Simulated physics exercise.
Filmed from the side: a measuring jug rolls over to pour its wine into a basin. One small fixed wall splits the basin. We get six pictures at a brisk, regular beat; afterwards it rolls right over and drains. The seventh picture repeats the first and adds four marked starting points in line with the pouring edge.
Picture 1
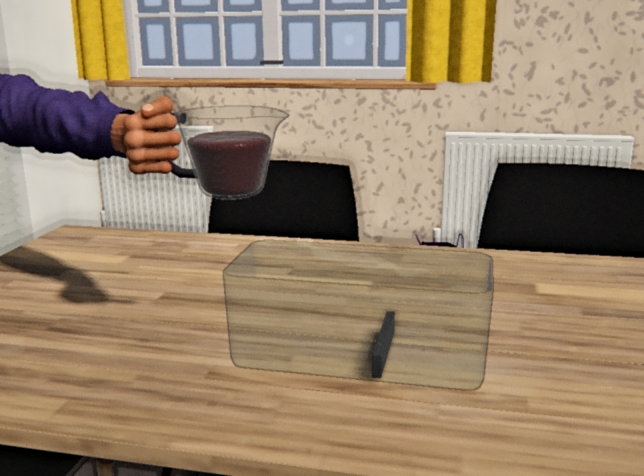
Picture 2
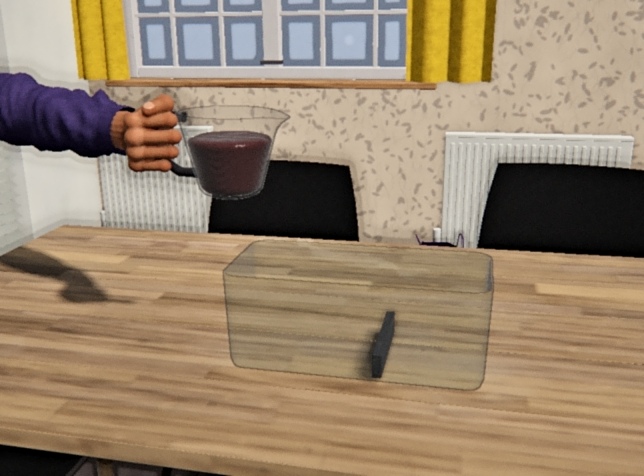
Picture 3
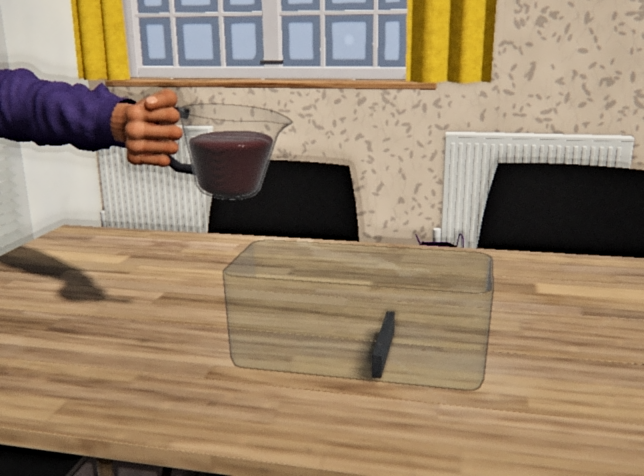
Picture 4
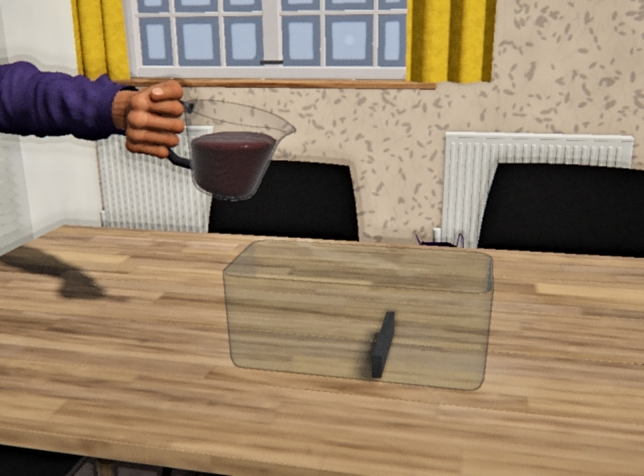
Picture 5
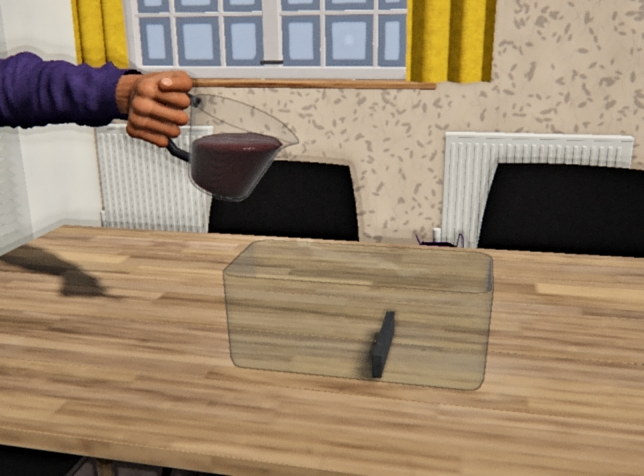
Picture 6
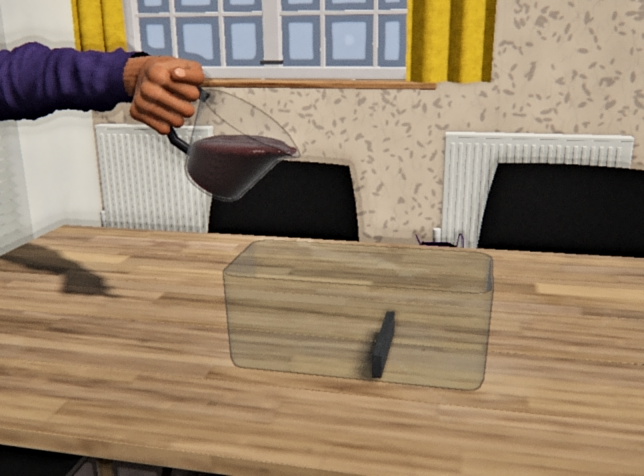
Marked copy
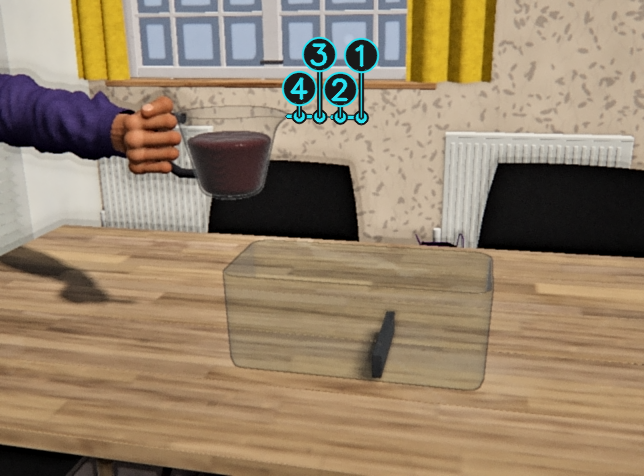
A glass measuring jug of dark red wine, gripped by a hand in a purple sleeve, starts upright above and behind a clear, empty-looking basin on a wooden table. The hand rises slightly and tilts the jug steadily to the right, the wine sliding toward its lip while none leaves.
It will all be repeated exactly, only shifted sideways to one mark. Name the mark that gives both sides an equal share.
I would pick dot 2.
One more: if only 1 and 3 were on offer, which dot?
1.
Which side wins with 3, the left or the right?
The left one.
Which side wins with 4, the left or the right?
The left side.
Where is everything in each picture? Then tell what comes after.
Upright, lip at (287, 116); basin from (232, 363) to (484, 388); top of the wall at (384, 331); nothing has left yet.
Upright, lip at (288, 117); nothing has left yet.
Tipped about 6°, lip at (291, 122); nothing has left yet.
Tipped about 13°, lip at (294, 131); nothing has left yet.
Tipped about 22°, lip at (297, 142); nothing has left yet.
Tipped about 33°, lip at (298, 156); nothing has left yet.
On the marked copy, 1 at (361, 117); 2 at (340, 117); 3 at (319, 116); 4 at (299, 116).
Choosing 1, about 26 % ends left of the wall and 73 % right of it.
Choosing 2, about 54 % ends left of the wall and 46 % right of it.
Choosing 3, about 90 % ends left of the wall and 8 % right of it.
Choosing 4, about 87 % ends left of the wall and 11 % right of it.
